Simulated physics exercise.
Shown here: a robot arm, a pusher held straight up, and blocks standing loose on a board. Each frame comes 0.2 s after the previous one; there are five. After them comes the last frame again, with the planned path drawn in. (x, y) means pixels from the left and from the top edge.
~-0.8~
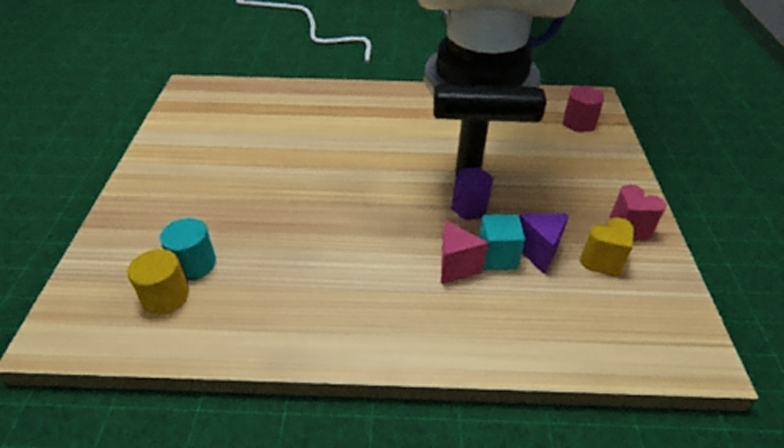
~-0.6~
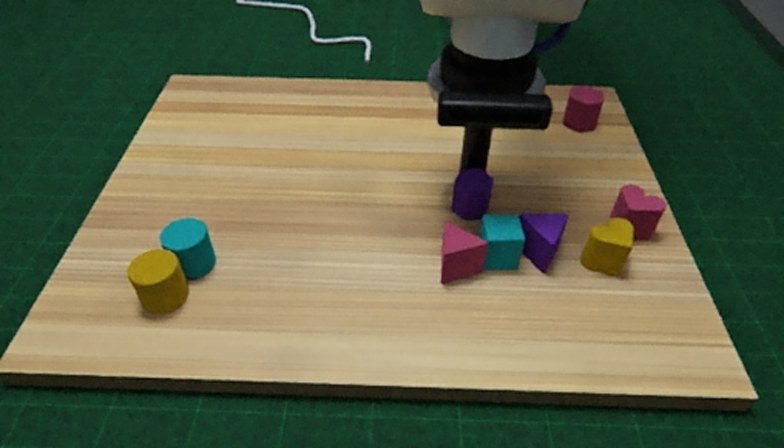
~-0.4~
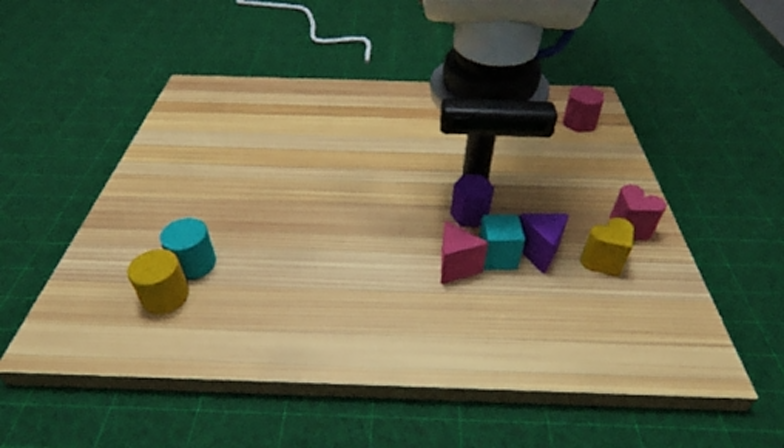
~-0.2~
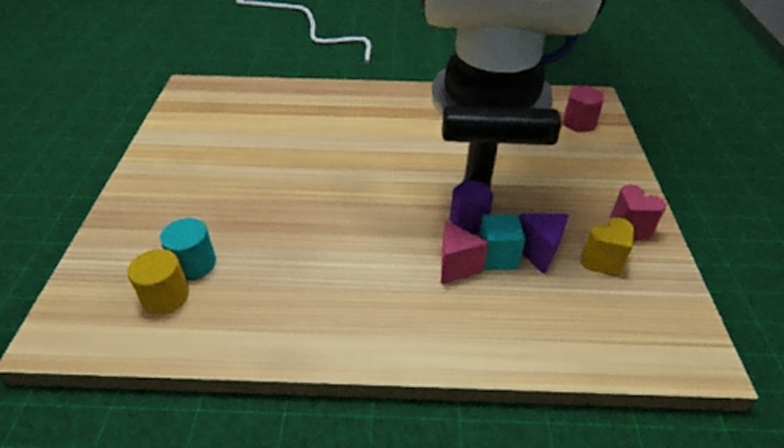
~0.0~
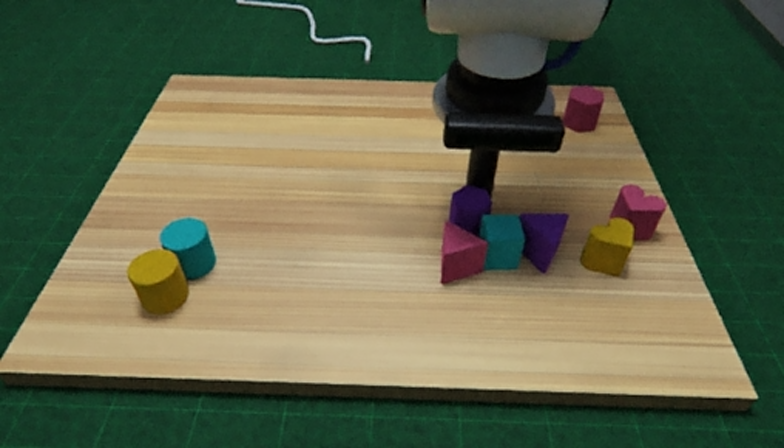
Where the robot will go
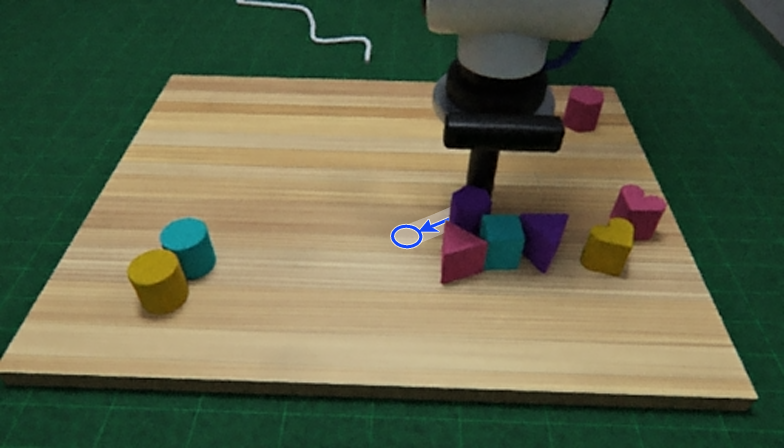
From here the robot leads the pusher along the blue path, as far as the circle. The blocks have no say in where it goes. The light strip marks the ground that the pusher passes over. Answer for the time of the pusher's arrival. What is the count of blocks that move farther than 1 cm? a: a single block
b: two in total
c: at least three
Answer: A.
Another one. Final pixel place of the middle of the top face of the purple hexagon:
Pixel (461, 213).
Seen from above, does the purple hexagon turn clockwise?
It seems not.
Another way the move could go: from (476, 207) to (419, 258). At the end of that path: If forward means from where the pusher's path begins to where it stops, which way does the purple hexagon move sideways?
Seen from start to end, it moves left.
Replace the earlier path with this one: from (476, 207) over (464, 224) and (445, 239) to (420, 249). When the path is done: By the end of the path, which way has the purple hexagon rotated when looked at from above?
Looking down on the board, it turns counter-clockwise.
Path on the board, straight from (476, 207) to (407, 236).
The first path, step by step. Halfway along, pusher at (443, 216); purple hexagon at (462, 213), turned 45° anticlockwise.
At the end, pusher at (407, 230); pink triangle in place; purple hexagon at (461, 213), turned 50° anticlockwise.
